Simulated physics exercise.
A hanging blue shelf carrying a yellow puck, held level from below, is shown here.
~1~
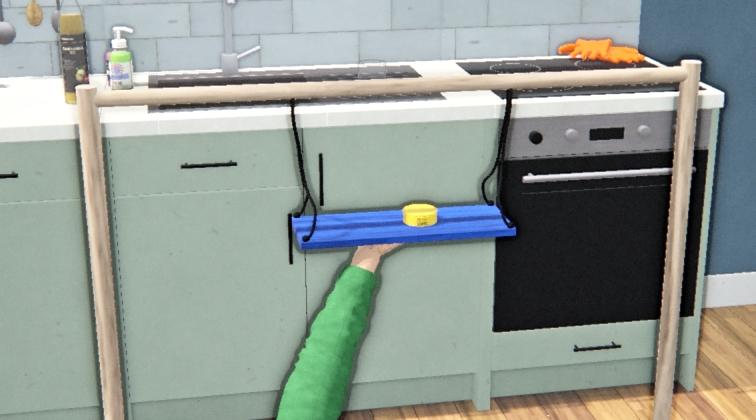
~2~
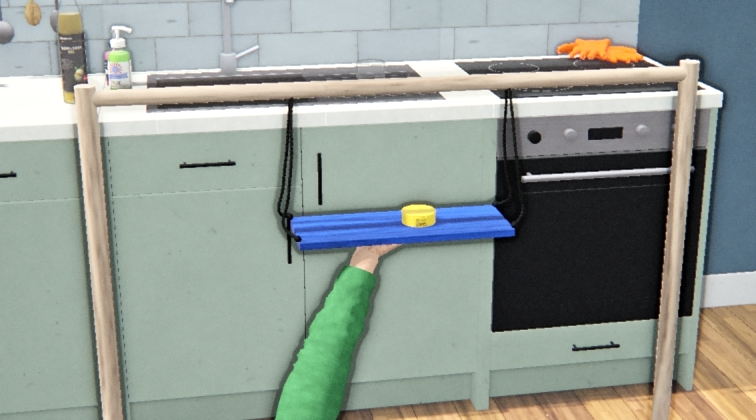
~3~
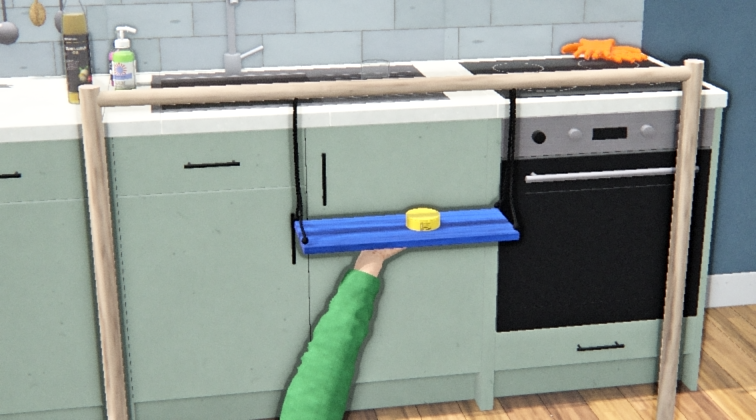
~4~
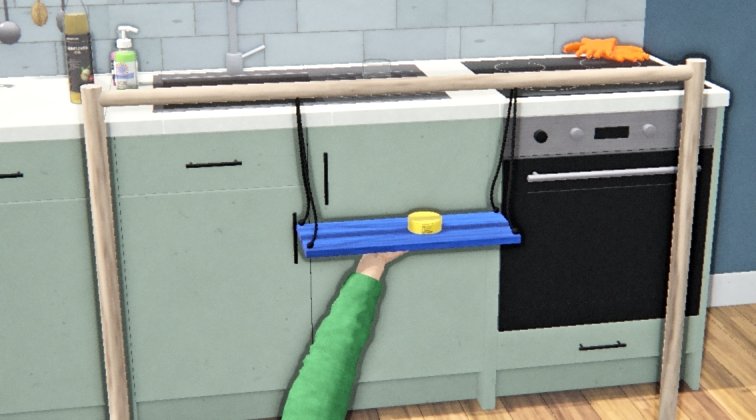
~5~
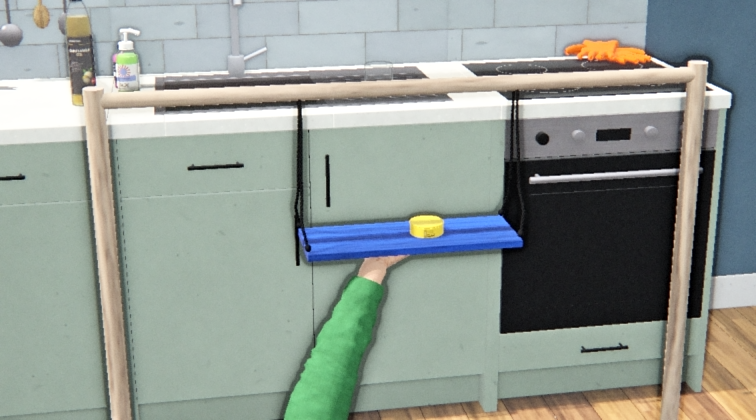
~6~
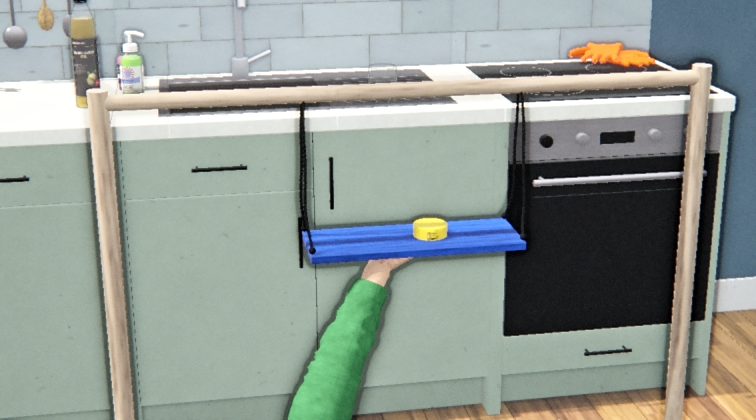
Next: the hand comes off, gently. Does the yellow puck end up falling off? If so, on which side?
No, it stays on.
Then, 0.24 s on from there, board level; puck on the board near (430, 232).
In the end, board level; puck on the board near (430, 232). The yellow puck keeps its place.
